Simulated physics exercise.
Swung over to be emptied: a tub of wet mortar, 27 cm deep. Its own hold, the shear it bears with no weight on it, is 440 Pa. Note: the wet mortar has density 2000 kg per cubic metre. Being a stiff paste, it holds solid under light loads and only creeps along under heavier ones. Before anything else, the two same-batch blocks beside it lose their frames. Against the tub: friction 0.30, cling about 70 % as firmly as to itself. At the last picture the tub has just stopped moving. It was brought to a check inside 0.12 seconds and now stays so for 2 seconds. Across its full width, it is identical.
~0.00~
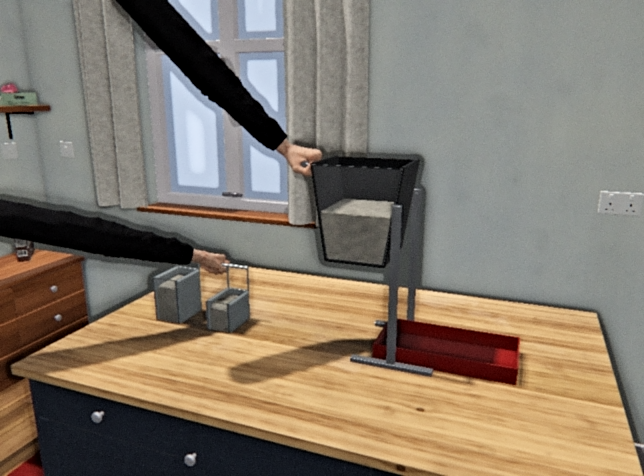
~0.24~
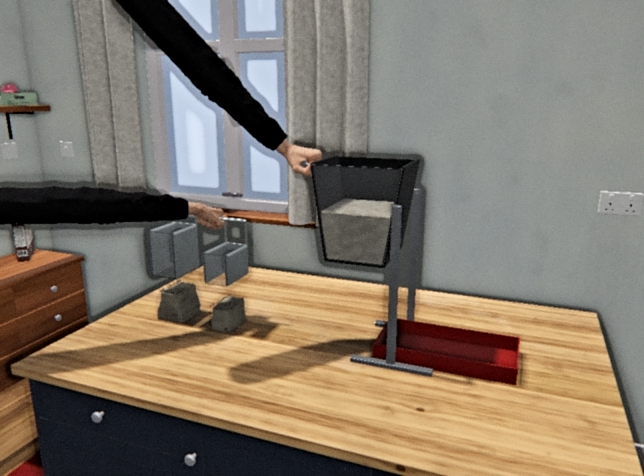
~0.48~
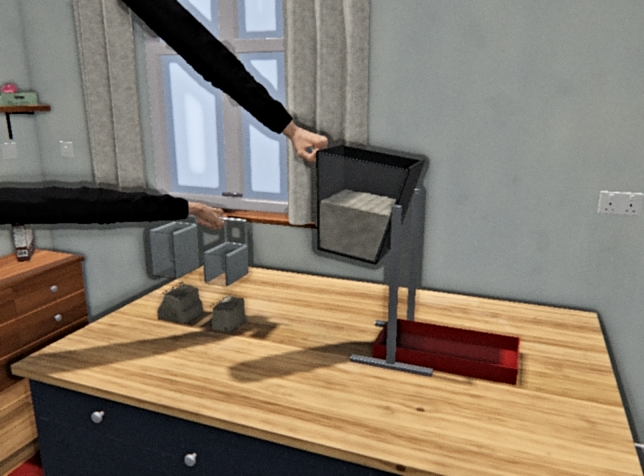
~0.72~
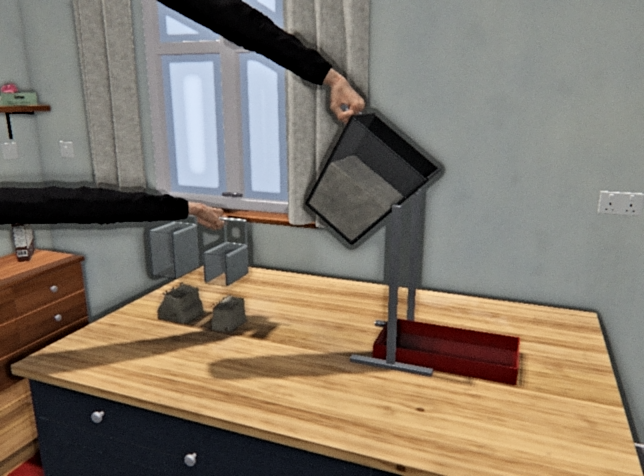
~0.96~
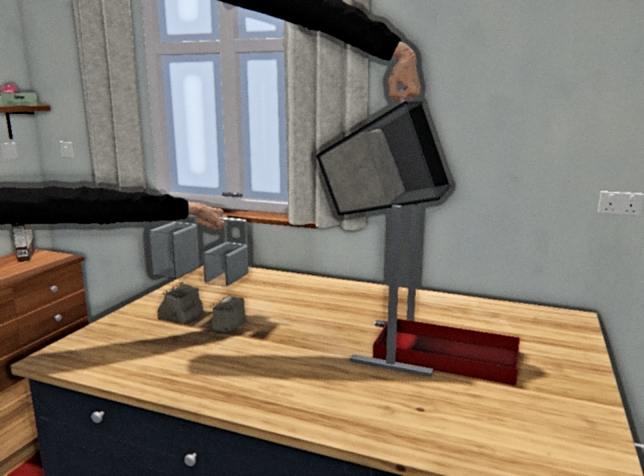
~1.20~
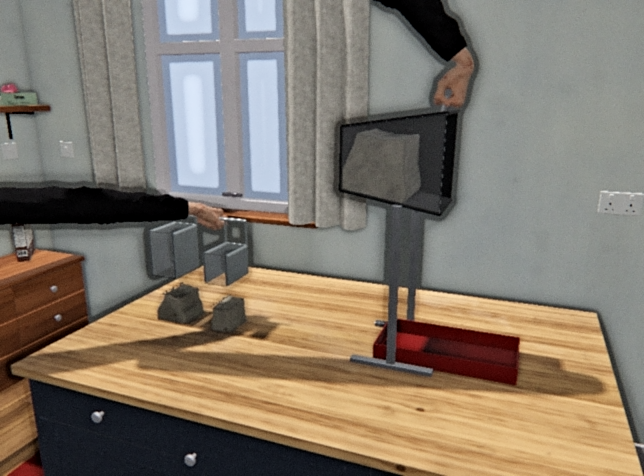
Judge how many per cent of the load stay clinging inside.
I would put it at about 78 percent.
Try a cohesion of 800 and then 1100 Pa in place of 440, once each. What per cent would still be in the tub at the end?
100 in a hundred, followed by 100 in a hundred.
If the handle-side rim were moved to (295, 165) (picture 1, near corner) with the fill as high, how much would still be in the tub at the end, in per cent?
Roughly 55 %.
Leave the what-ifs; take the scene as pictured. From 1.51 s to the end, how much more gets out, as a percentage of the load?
Roughly 16 per cent of the load.
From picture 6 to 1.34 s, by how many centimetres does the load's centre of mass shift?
5 cm.
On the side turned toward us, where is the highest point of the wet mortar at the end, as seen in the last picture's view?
I'd say it peaks at roughly (397, 167) in the last picture.
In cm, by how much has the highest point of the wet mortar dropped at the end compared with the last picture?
Roughly 8 cm.
After 1.34 s, the tub is at 91 degrees and holds 100 %.
After 1.51 s, the tub is at 91 degrees and holds 94 %.
After 1.68 s, the tub is at 91 degrees and holds 83 %.
After 1.85 s, the tub is at 91 degrees and holds 78 %.
After 3.20 s, the tub is at 91 degrees and holds 78 %.
